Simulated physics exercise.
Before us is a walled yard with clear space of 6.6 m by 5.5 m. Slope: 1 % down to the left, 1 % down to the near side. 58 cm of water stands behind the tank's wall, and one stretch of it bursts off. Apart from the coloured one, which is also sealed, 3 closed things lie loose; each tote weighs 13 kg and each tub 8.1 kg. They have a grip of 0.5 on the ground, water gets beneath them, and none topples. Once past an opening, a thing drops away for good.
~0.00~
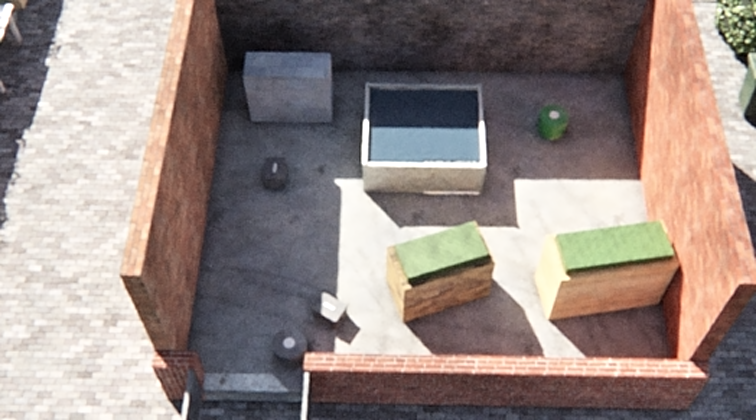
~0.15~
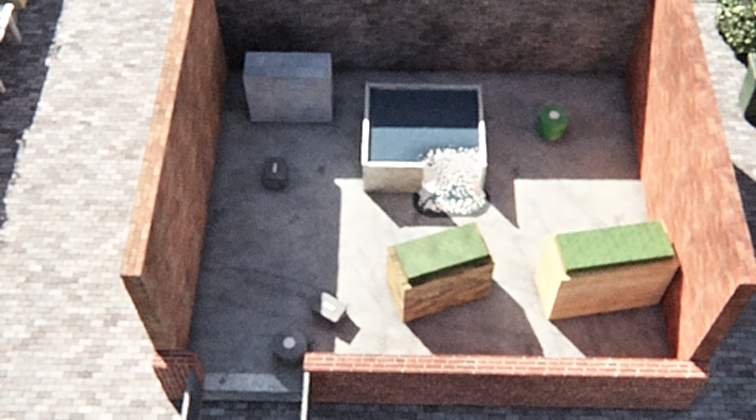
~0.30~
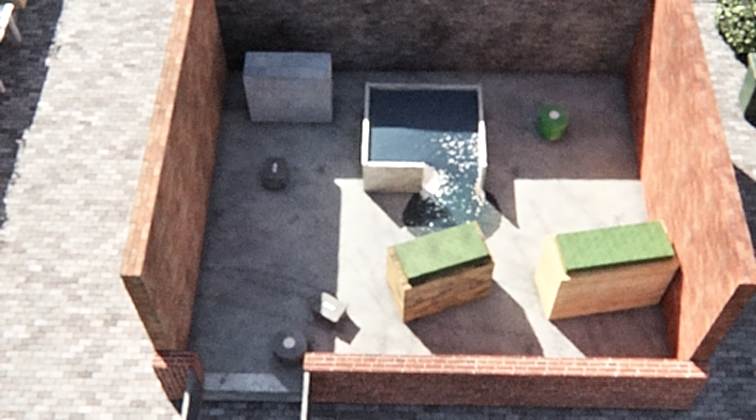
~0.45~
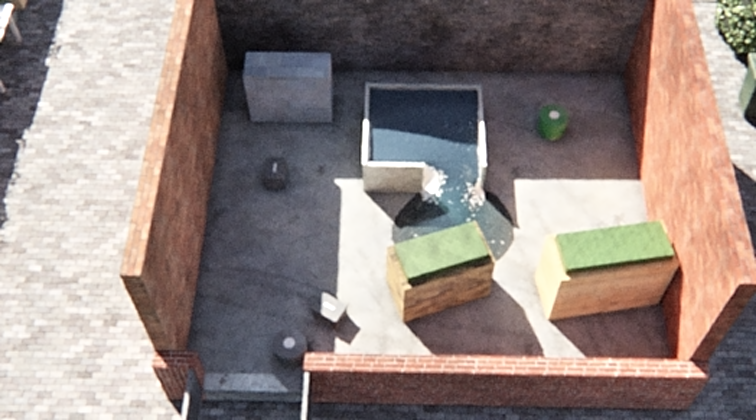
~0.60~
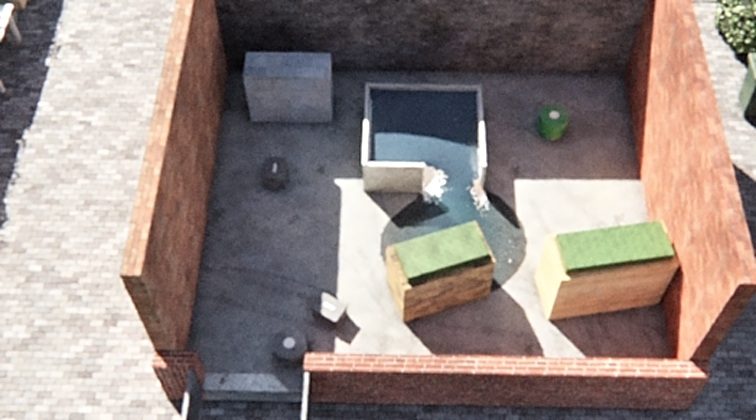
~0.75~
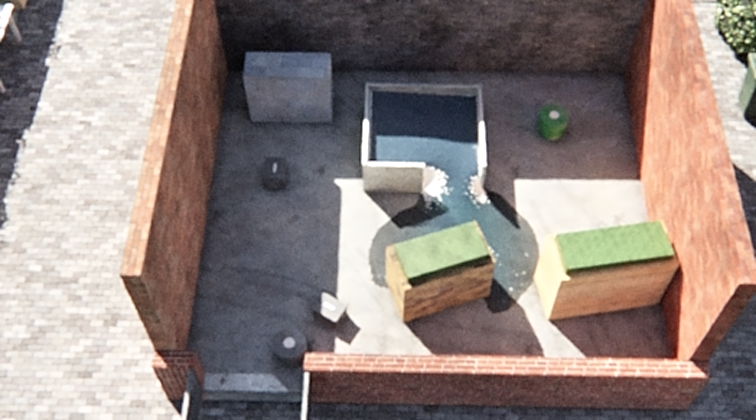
Brick-walled yard with a water tank bursting at its front side, water pouring out and spreading around a grass-topped block.
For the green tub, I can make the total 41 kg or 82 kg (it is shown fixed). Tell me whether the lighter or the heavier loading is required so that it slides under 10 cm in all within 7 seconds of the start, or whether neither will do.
Chances are the lesser mass is fine.
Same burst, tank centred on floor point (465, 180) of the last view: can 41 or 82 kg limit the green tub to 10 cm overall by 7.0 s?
Then, in short, the light one works.
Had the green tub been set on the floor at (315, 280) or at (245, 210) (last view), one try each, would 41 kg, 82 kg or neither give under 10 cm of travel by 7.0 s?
At the first place the small mass does it, and at the second the small mass does it.
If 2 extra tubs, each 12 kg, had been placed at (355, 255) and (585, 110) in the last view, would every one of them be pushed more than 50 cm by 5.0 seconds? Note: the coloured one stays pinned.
The first is over the limit, the second within the limit.
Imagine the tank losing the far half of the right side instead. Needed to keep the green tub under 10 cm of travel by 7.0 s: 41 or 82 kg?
Then, in short, the larger is needed.
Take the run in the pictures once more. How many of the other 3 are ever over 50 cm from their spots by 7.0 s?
Counting them up, I find 1.
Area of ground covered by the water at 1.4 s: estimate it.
My estimate is roughly 9.0 m2.
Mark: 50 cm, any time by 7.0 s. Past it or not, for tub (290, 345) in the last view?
Here the answer is beyond.
After 1.4 s the green tub would be 0 cm from its start with 41 kg and 0 cm from its start with 82 kg; 0 cm of water round it then.
After 3.1 s the green tub would be 0 cm from its start with 41 kg and 0 cm from its start with 82 kg; 0 cm of water round it then.
After 4.9 s the green tub would be 0 cm from its start with 41 kg and 0 cm from its start with 82 kg; 2 cm of water round it then.
After 7.0 s the green tub would be 0 cm from its start with 41 kg and 0 cm from its start with 82 kg; 2 cm of water round it then.
